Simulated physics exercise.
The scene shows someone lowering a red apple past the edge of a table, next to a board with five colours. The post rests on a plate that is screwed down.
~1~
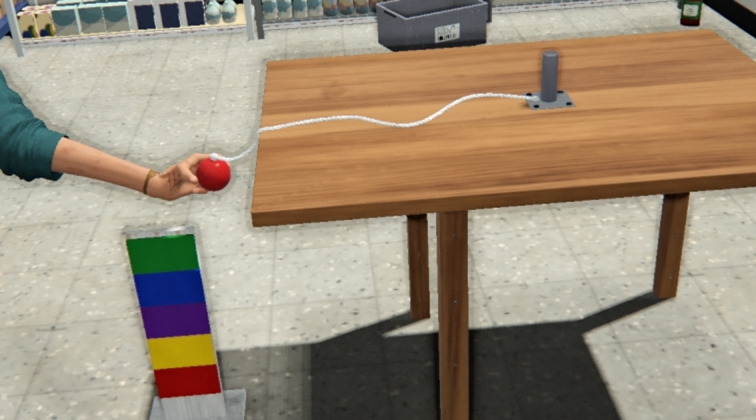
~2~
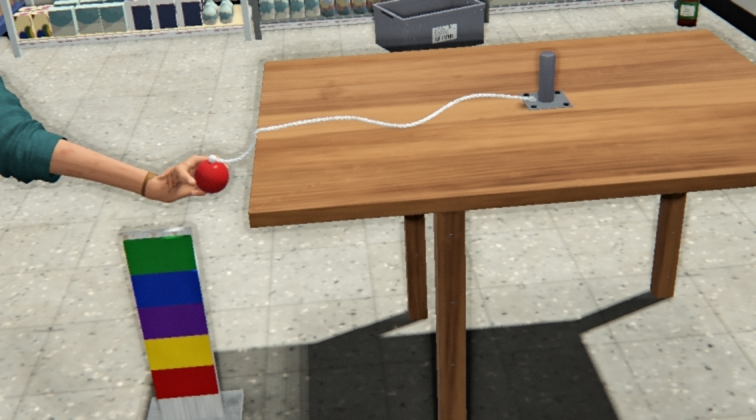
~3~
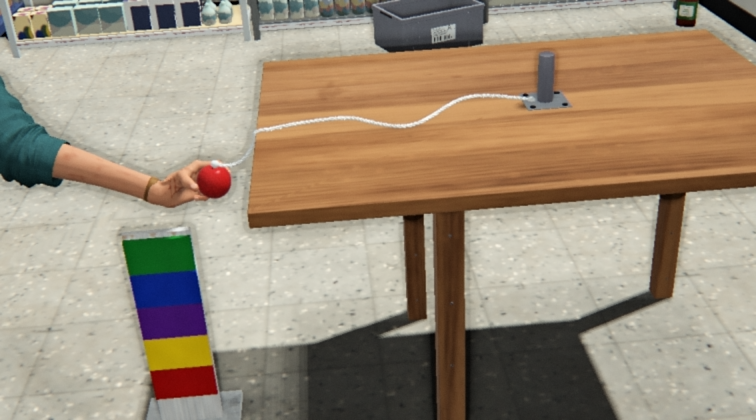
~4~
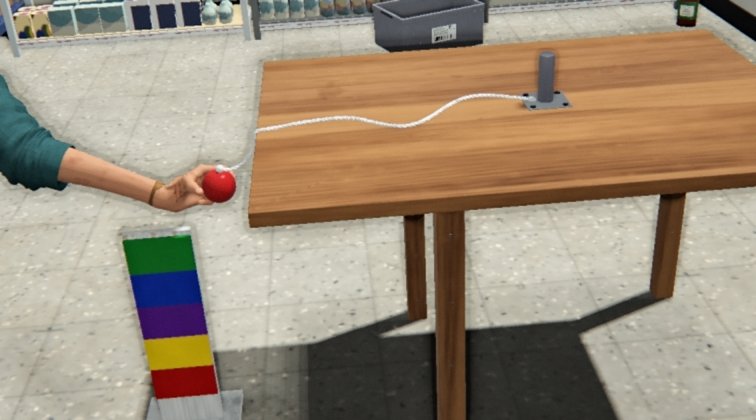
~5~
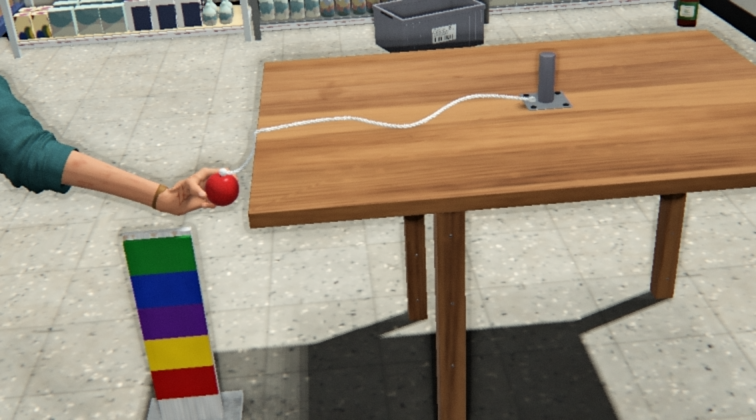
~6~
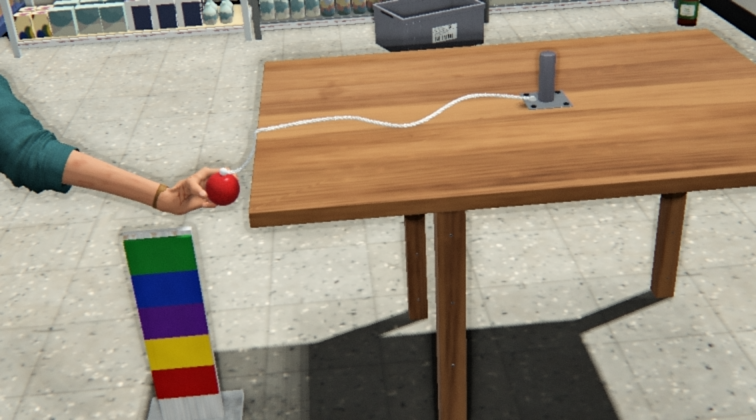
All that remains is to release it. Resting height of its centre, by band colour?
Green.
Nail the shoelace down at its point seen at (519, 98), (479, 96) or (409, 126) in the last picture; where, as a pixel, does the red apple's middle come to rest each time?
Estimated spots in sequence: (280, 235), (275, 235), (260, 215).
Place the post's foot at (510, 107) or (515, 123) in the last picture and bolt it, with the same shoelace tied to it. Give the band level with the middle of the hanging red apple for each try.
Trial 1 - blue; trial 2 - blue.
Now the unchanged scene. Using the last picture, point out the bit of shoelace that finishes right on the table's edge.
It's the point at about (293, 124).
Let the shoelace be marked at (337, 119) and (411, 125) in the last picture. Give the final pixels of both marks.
They finish at (297, 124) and (378, 116) respectively.
Soon after, apple near (305, 231); level with green.
Then, apple near (280, 240); level with green.
At rest, apple near (278, 239); level with green. Its centre hangs level with the green band.
